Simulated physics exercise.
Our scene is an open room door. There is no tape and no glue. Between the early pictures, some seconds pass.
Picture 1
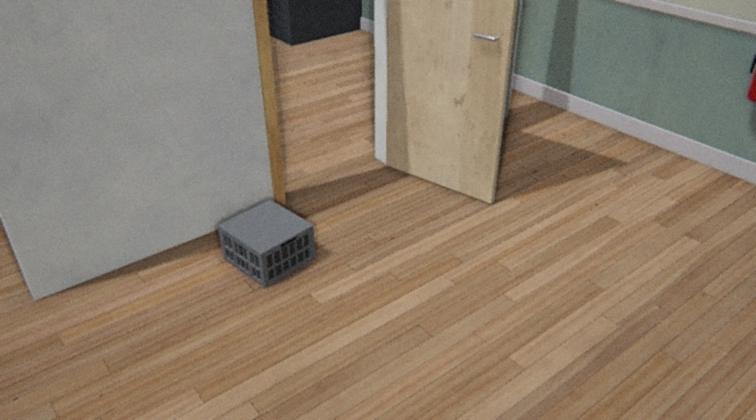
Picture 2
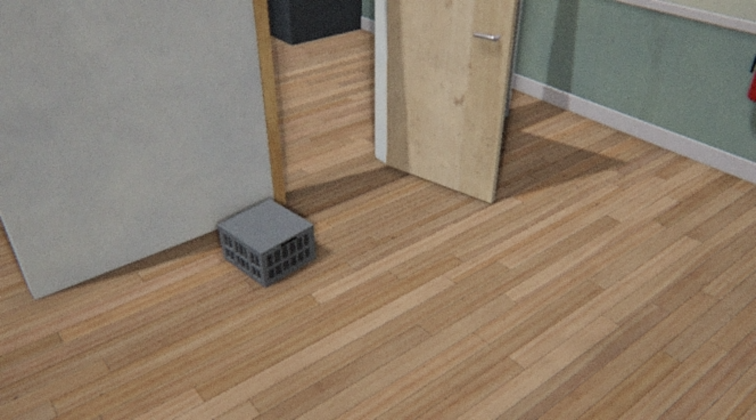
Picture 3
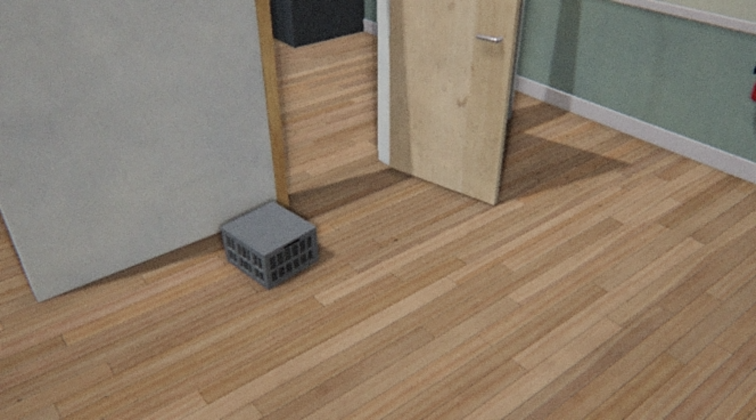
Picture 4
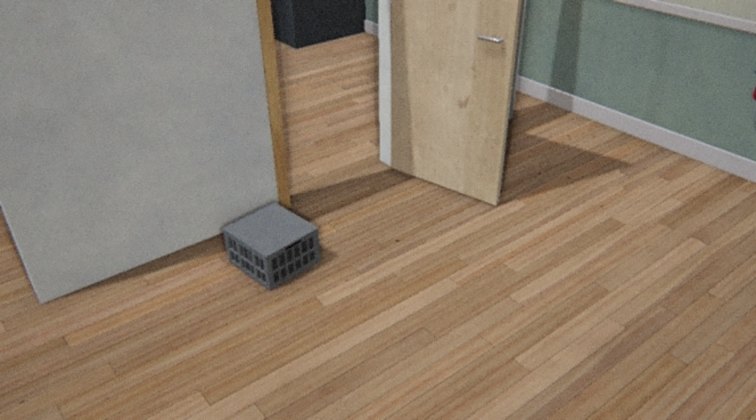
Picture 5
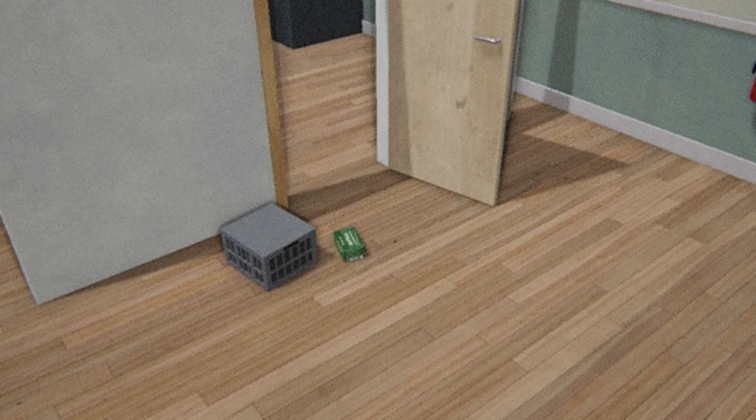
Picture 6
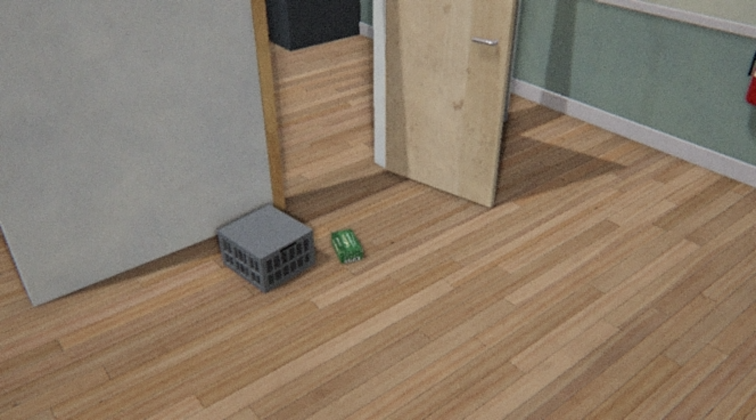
The video shows a wide-open wooden door standing still in a room with a wood floor and a grey crate near the doorway; later, a small green box appears on the floor just right of the crate.
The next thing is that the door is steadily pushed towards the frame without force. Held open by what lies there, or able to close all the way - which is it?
The door will probably complete its swing.
Then, 0.90 s after the last picture, open by 80°.
Then, 1.60 s after the last picture, open by 52°.
Then, 2.40 s after the last picture, open by 19°.
At rest, open by 0°; both in place. Seen from the same camera at the end, green box near (347, 246).
